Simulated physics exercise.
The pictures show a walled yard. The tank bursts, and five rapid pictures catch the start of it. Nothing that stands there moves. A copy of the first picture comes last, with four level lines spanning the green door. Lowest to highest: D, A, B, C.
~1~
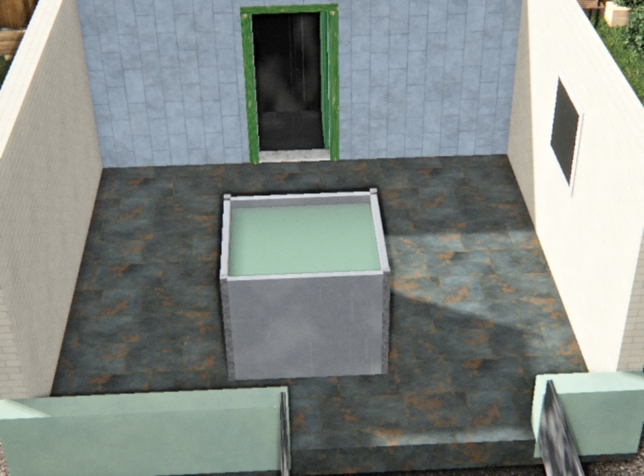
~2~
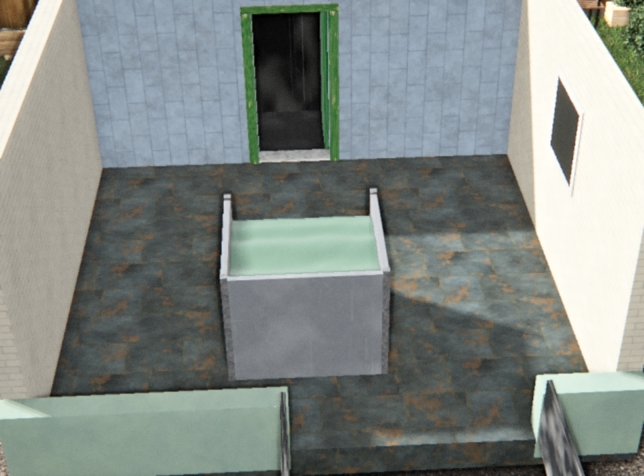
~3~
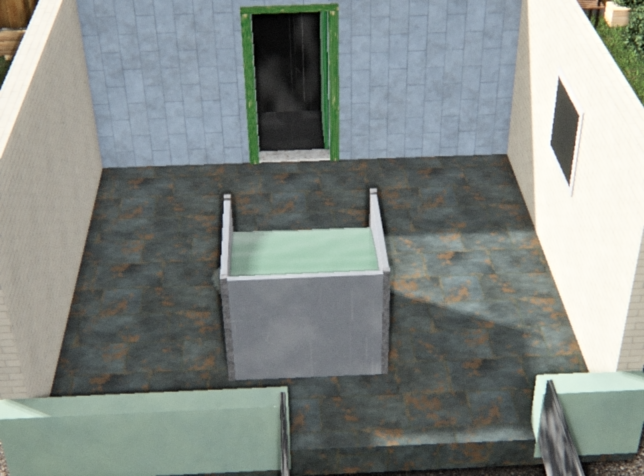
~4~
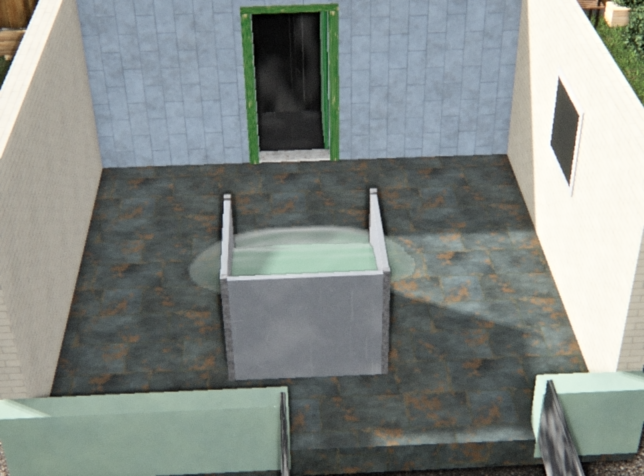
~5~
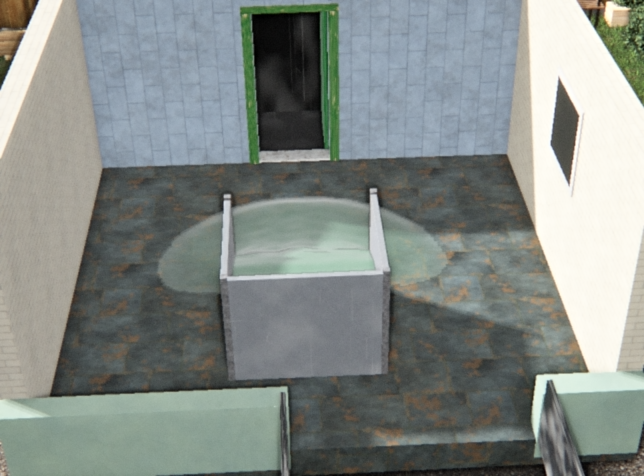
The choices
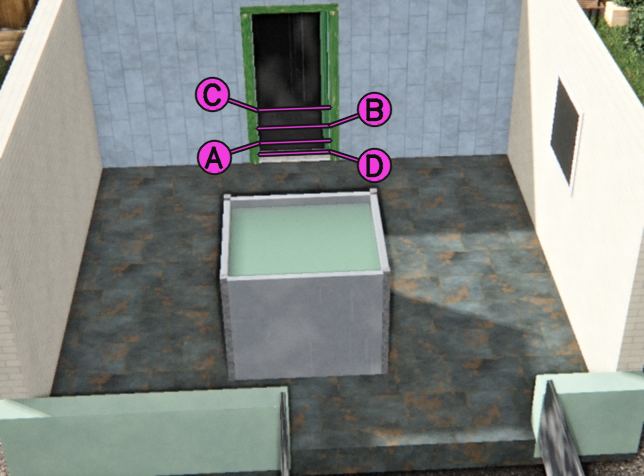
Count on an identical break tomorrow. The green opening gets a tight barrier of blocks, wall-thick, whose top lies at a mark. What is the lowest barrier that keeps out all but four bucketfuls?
B is the one.
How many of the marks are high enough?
Two.
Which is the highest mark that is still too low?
Mark A.
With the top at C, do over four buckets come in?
No, not at all.
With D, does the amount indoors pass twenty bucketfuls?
Yes, clearly.
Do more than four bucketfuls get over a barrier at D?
Yes, it does.
In magenta, A at (294, 141); B at (294, 127); C at (293, 108); D at (294, 153); from the bottom up D, A, B, C.
With A, about 15 bucketfuls get in.
With B, a bucket or two gets in.
With C, nothing gets over.
With D, dozens of bucketfuls pour in.
